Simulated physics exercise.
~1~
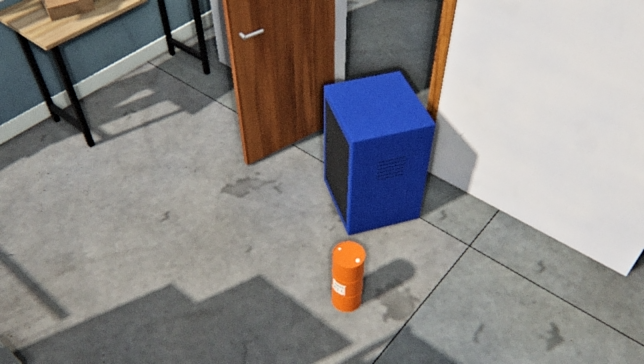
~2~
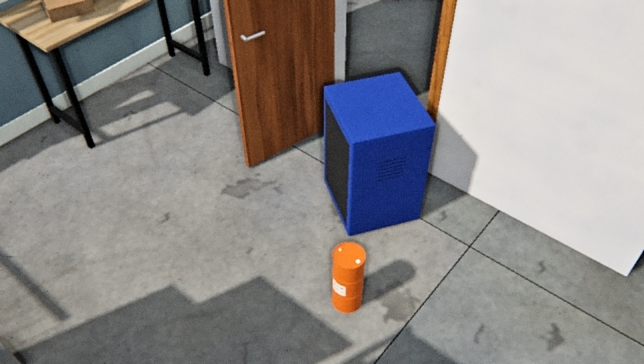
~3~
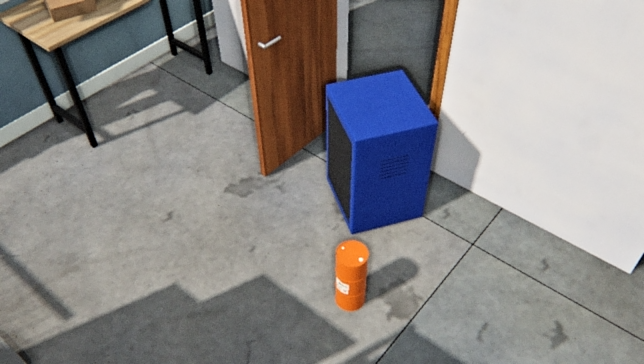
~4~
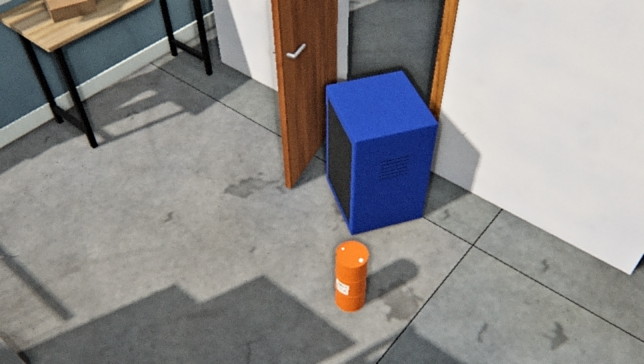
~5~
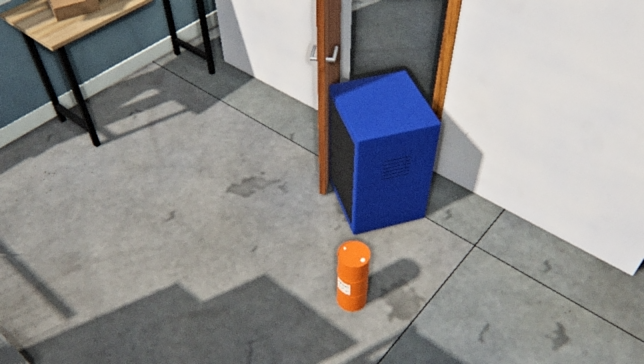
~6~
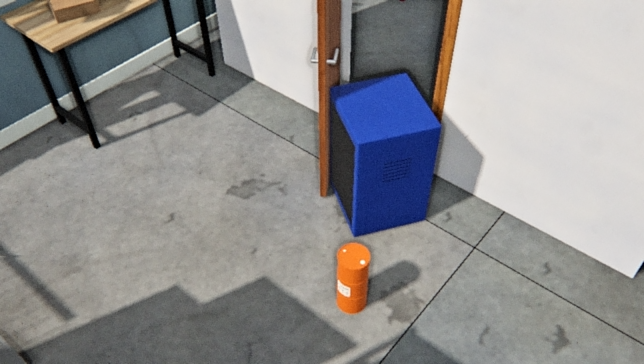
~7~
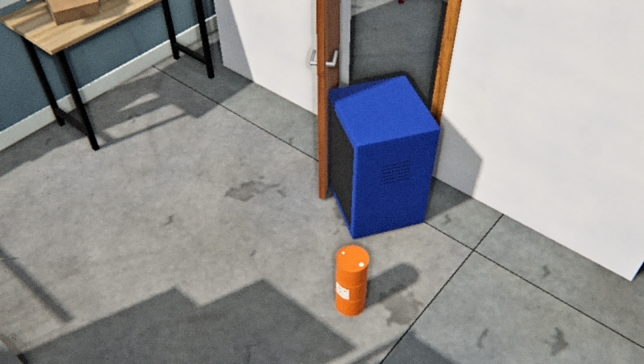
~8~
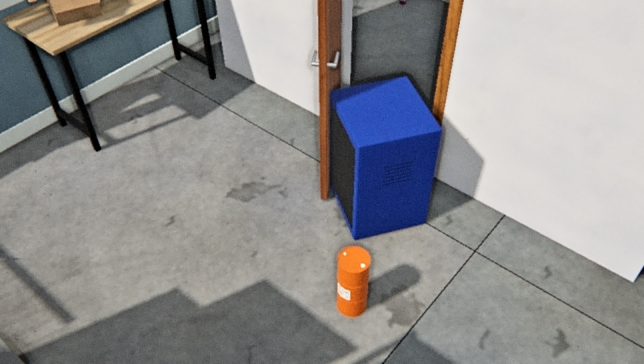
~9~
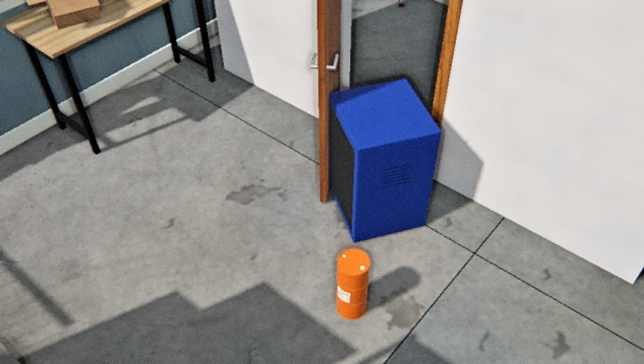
At first, a brown wooden door stands wide open beside a bright blue, box-shaped appliance, with a small orange canister on the grey concrete floor in front of it. A table with a cardboard box on it stands at the upper left. After a brief stillness, the door begins to swing to the right, towards the blue appliance, with nobody in sight moving it. It keeps turning until it is seen nearly edge-on, then stops beside the appliance. The view sways slightly, and the door stays partly open, while the appliance and canister remain where they were.
